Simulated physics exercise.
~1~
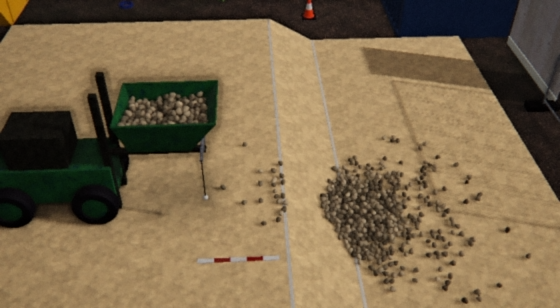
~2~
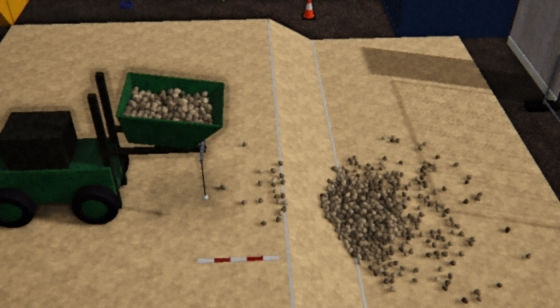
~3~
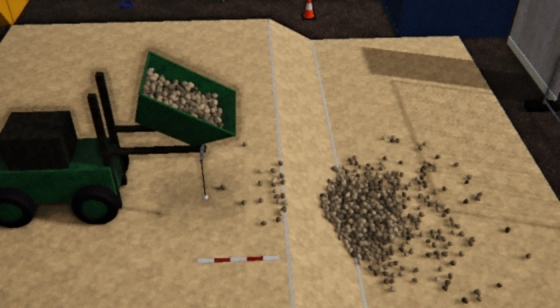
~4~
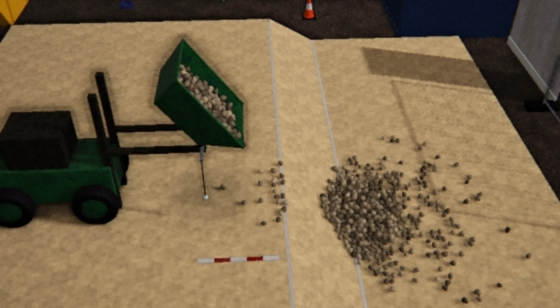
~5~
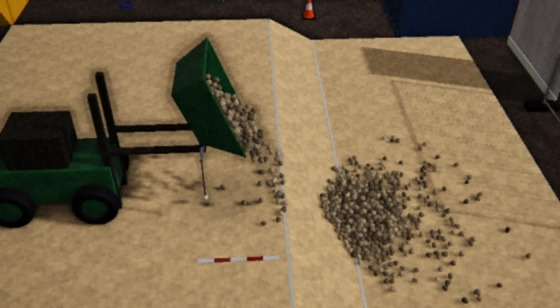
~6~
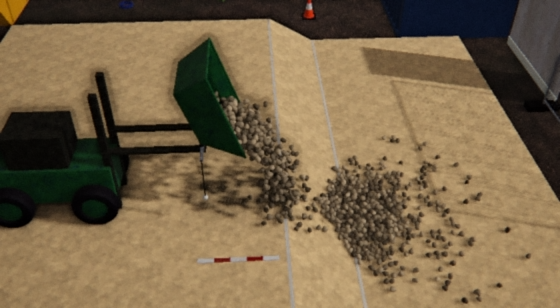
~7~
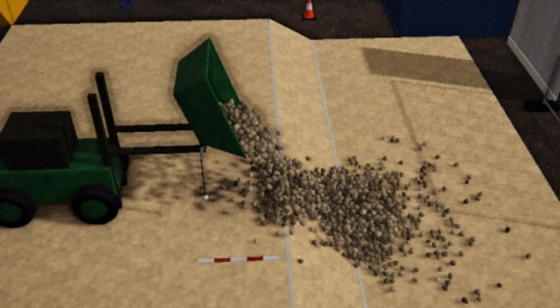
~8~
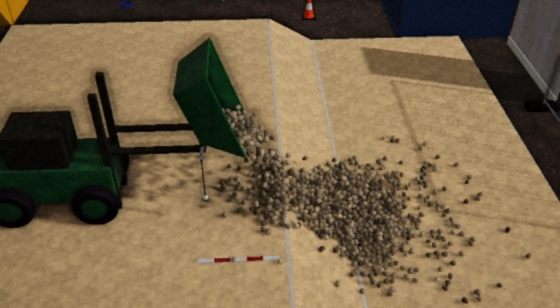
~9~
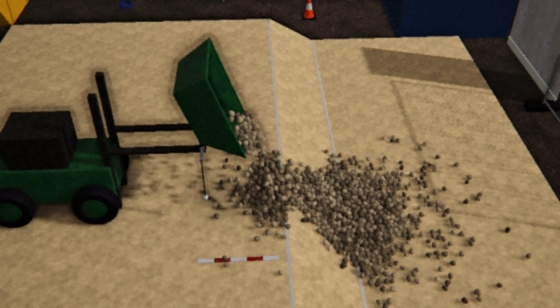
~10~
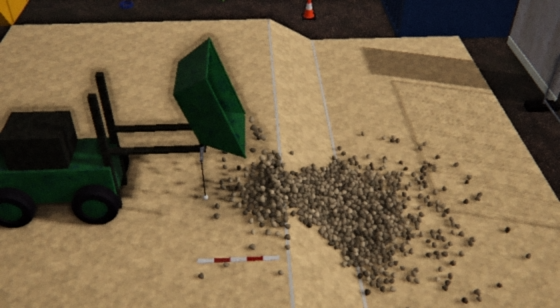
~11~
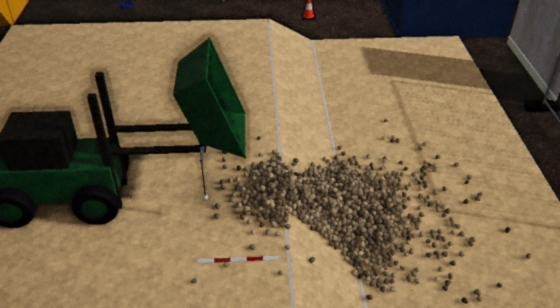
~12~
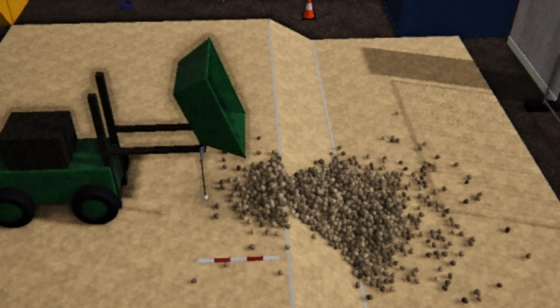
On sandy ground, a green forklift tips its skip rightward, emptying stones beside an earlier pile.
